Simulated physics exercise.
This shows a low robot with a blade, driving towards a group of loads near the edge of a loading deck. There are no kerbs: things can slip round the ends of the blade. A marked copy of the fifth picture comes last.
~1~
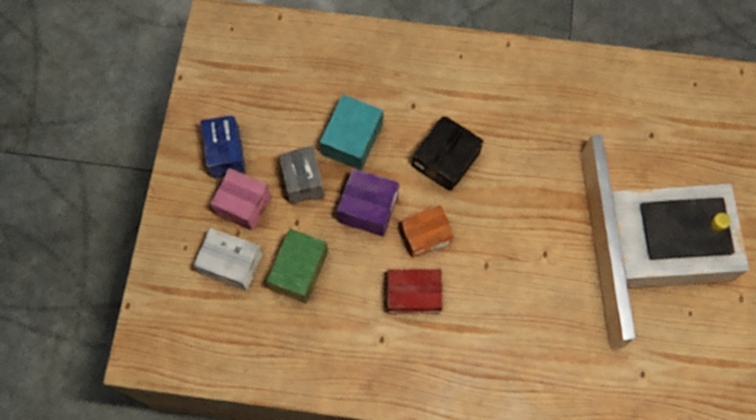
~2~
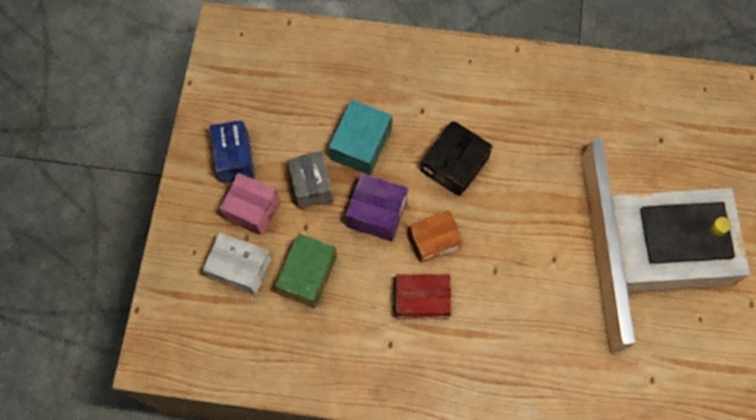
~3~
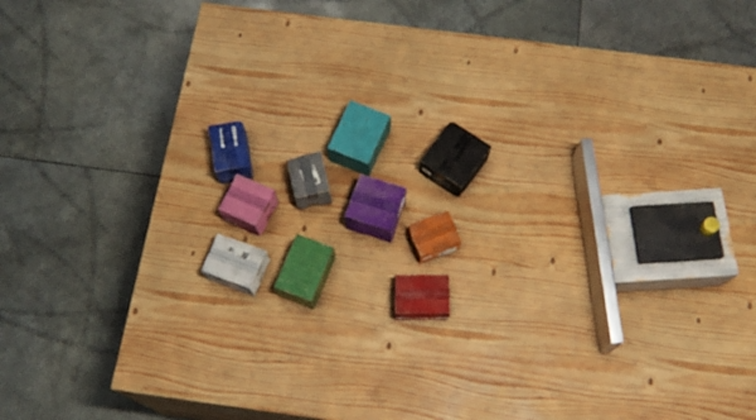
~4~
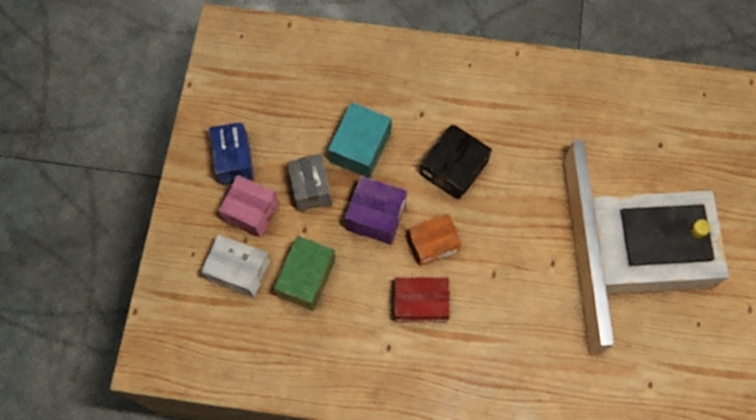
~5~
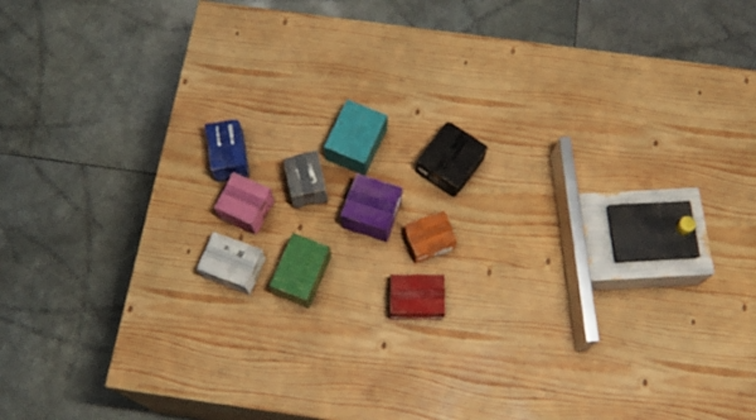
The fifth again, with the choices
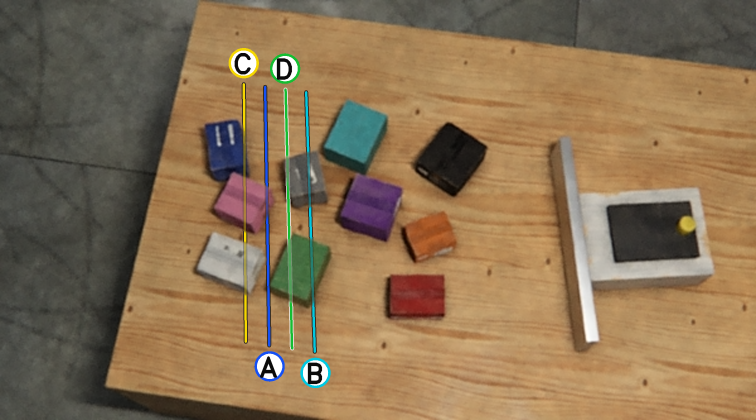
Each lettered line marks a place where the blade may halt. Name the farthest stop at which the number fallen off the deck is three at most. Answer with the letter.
Up to line C.
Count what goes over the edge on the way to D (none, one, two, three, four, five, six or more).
In all, none.
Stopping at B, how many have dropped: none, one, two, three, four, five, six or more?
By then, none.
On the marked copy, A at (267, 209); B at (310, 215); C at (245, 206); D at (289, 212).
Taking C. A third of the way, robot (524, 215); black box (413, 168); orange parcel (422, 236).
Two thirds of the way, robot (404, 199); white parcel (215, 265); pink box (232, 201).
When it is over, robot (311, 186); blue parcel over the edge; pink box over the edge; three fallen.
As for the rest, A is within the limit but short; B is within the limit but short; D is within the limit but short.
